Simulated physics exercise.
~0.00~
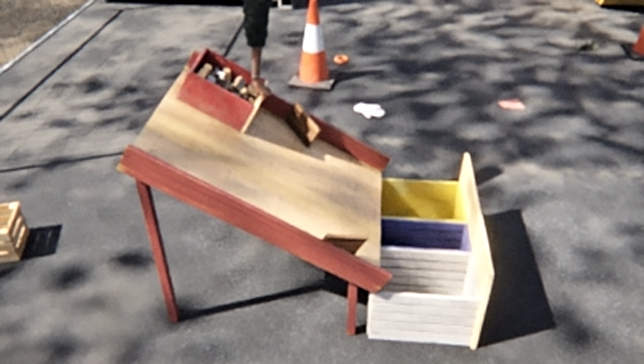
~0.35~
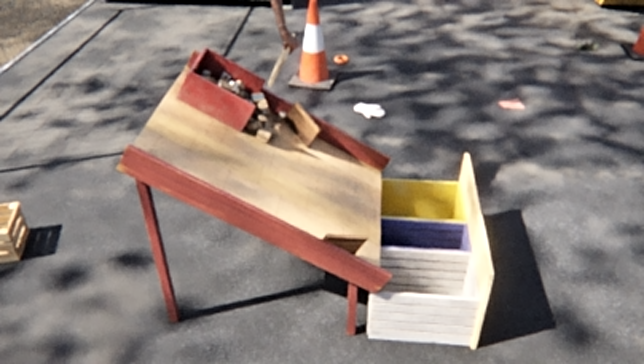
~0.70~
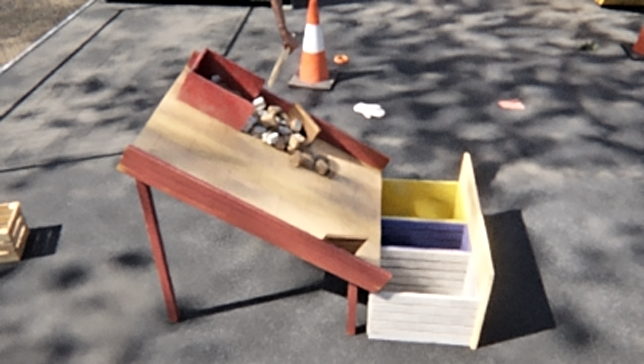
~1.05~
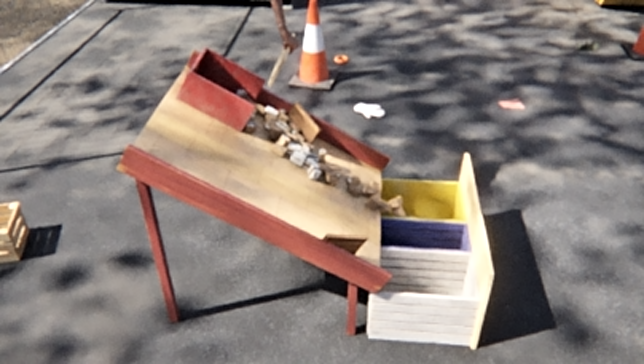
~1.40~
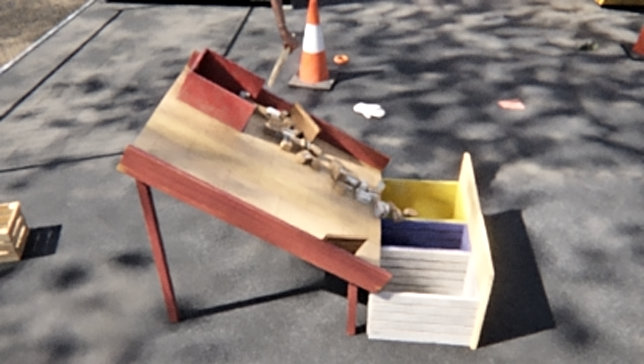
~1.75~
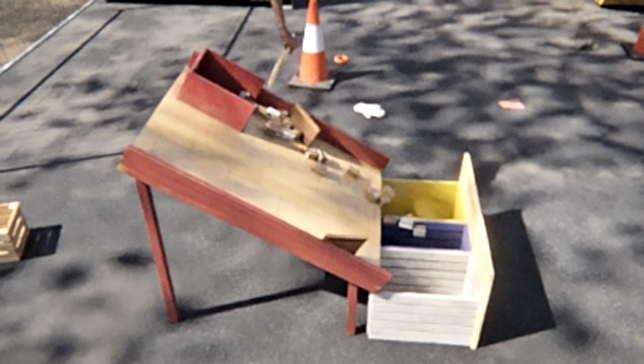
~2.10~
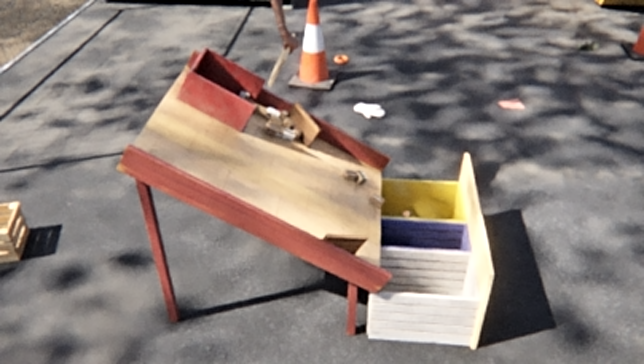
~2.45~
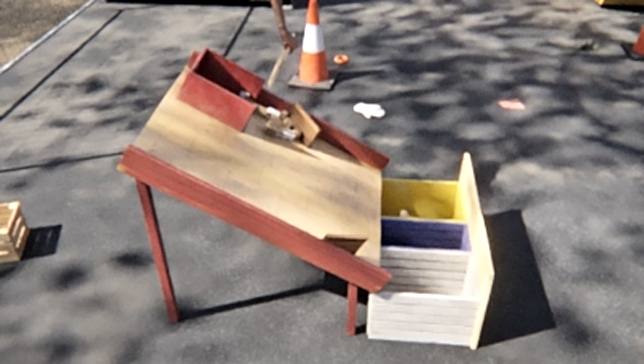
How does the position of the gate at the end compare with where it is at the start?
At the start the gate is down at the red pen, holding the parcels in, and by the end it is held higher up and a little farther to the right, clear of the pen.
